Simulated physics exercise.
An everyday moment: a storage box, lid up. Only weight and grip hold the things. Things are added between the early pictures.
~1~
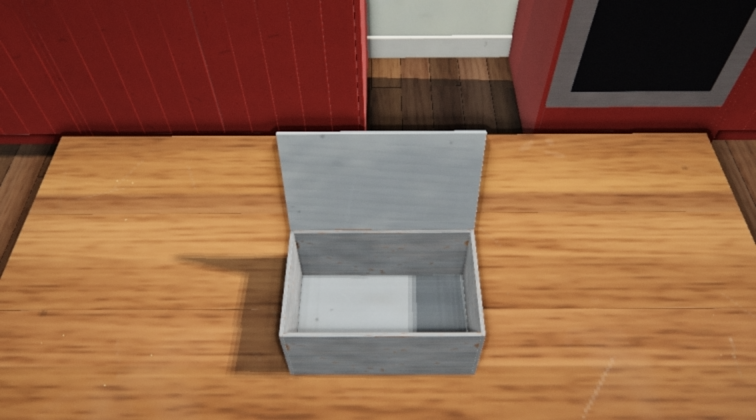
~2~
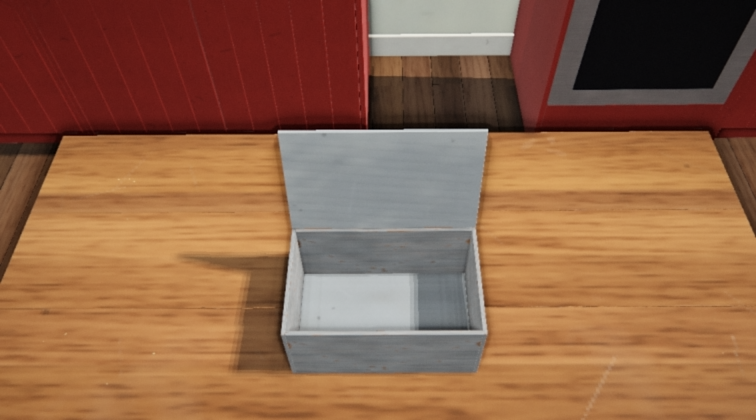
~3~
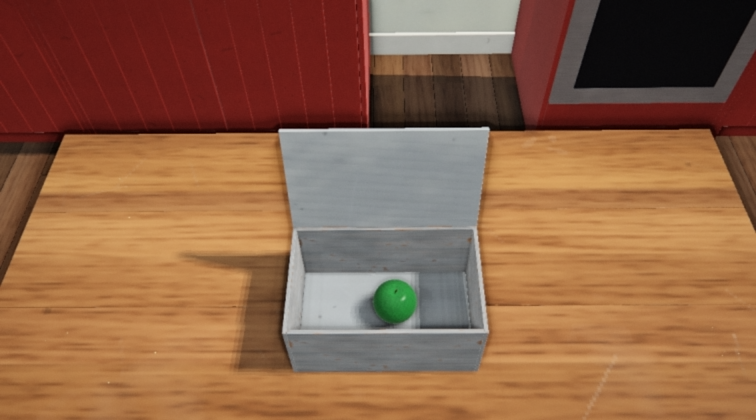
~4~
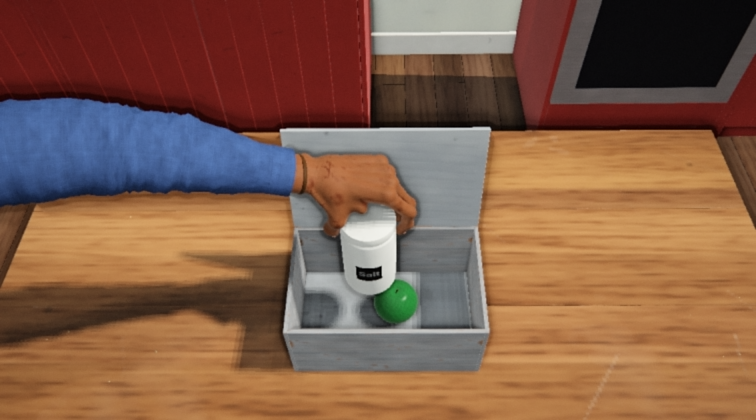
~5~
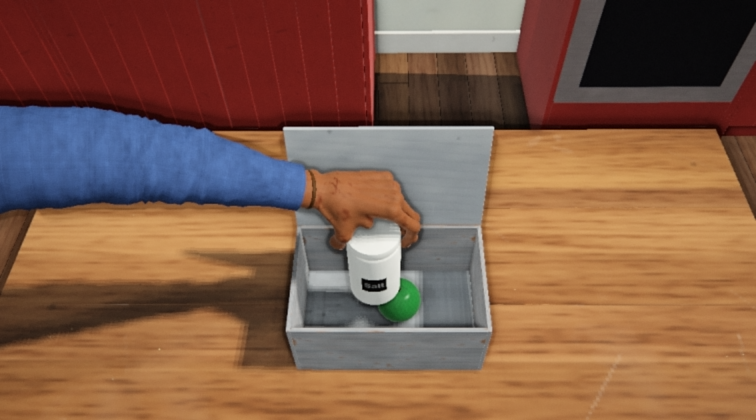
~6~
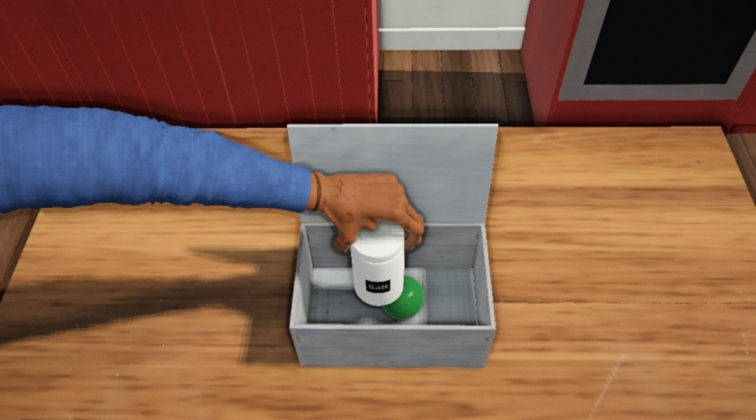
An open grey wooden box with its lid raised at the back sits on a wooden table, seen from above and in front, with red cabinets and a dark-fronted oven behind. The box is empty until a green apple appears inside, right of its middle. A hand in a blue sleeve, reaching from the left, then lowers a white labelled jar beside the apple, while the view shifts very slightly.
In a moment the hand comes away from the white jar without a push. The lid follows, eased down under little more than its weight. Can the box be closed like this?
Outcome: The lid shuts flat.
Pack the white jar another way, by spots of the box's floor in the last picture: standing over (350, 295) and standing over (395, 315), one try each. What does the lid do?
First, it will not close; second, it closes.
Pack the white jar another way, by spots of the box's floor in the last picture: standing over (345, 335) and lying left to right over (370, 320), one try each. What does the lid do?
In the first case it is held up; in the second case it shuts flat.
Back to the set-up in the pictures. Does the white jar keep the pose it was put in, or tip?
The white jar ends up tilted.
Then, 0.30 s after the last picture, white jar on its side near (353, 291); green apple rolled about its own width.
Then, 1.10 s after the last picture, lid starting down; white jar on its side near (357, 287); green apple rolled about its own width.
Then, 1.70 s after the last picture, lid 49° above the rim; white jar on its side near (357, 285); green apple rolled about its own width.
Then, 2.10 s after the last picture, lid 16° above the rim; white jar on its side near (357, 284); green apple rolled about its own width.
At rest, lid shut; tipped over in the box, white jar; moved from the start, green apple. Seen from the same camera at the end, white jar near (357, 284).
